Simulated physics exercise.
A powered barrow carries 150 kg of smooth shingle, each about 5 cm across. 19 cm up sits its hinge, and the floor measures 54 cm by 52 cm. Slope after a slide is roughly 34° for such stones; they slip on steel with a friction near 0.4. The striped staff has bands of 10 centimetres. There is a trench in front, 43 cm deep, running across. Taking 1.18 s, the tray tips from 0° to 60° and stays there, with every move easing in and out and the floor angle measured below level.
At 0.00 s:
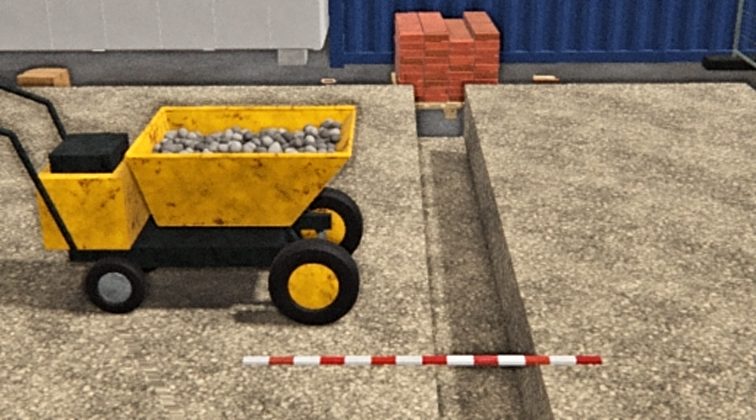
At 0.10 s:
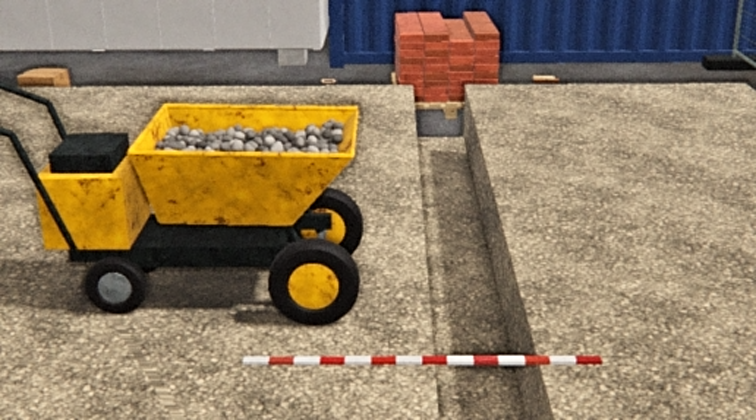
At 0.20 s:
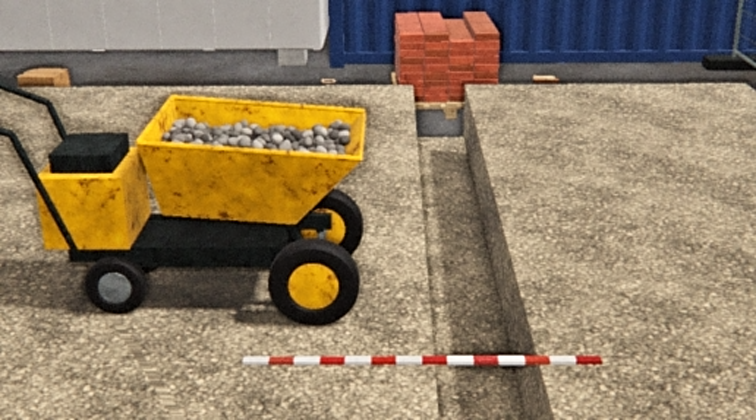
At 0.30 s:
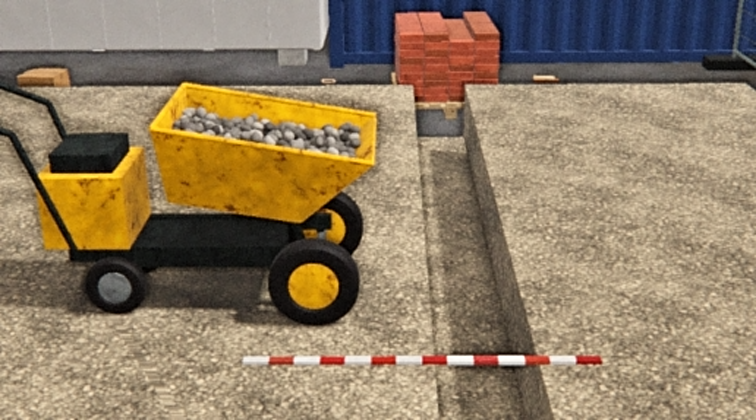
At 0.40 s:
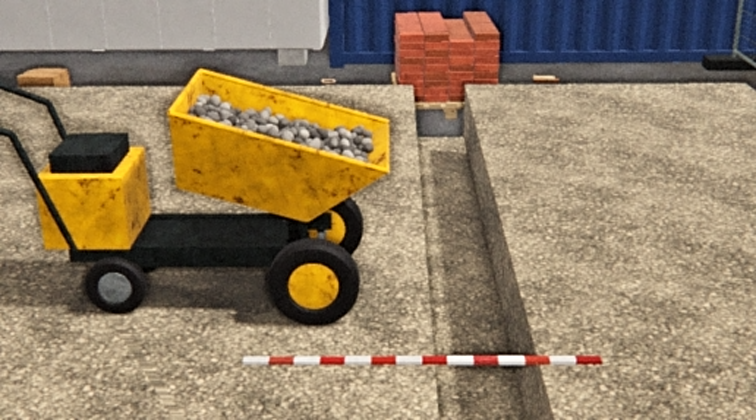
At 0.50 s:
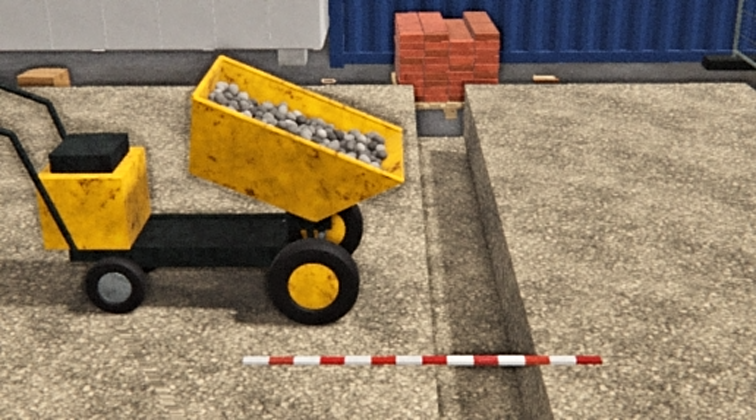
A yellow powered barrow loaded with smooth grey stones stood still beside a narrow trench while its tray slowly tilted toward the right, the back end rising higher and the front lip dipping.
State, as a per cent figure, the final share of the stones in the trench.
The final share is about 71 per cent.
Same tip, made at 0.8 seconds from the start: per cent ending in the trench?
65 per cent.
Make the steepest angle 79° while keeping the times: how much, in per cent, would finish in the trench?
Roughly 80 per cent would end in the trench.
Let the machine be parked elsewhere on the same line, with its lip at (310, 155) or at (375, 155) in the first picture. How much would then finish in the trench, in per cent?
About 90 and 55 per cent.
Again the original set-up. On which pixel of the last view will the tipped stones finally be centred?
Look at roughly (489, 358).
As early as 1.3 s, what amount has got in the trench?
Around 20 per cent of it.
After 0.9 s the floor is at 50°; 100 % in the tray; the foremost stones are at (435, 207).
After 1.3 s the floor is at 60°; 77 % in the tray, 22 % in the trench, 1 % past the trench; the foremost stones are at (526, 289).
After 1.6 s the floor is at 60°; 44 % in the tray, 39 % in the trench, 17 % past the trench; the foremost stones are at (634, 285).
After 3.6 s the floor is at 60°; 10 % in the tray, 71 % in the trench, 19 % past the trench; the foremost stones are at (739, 266).
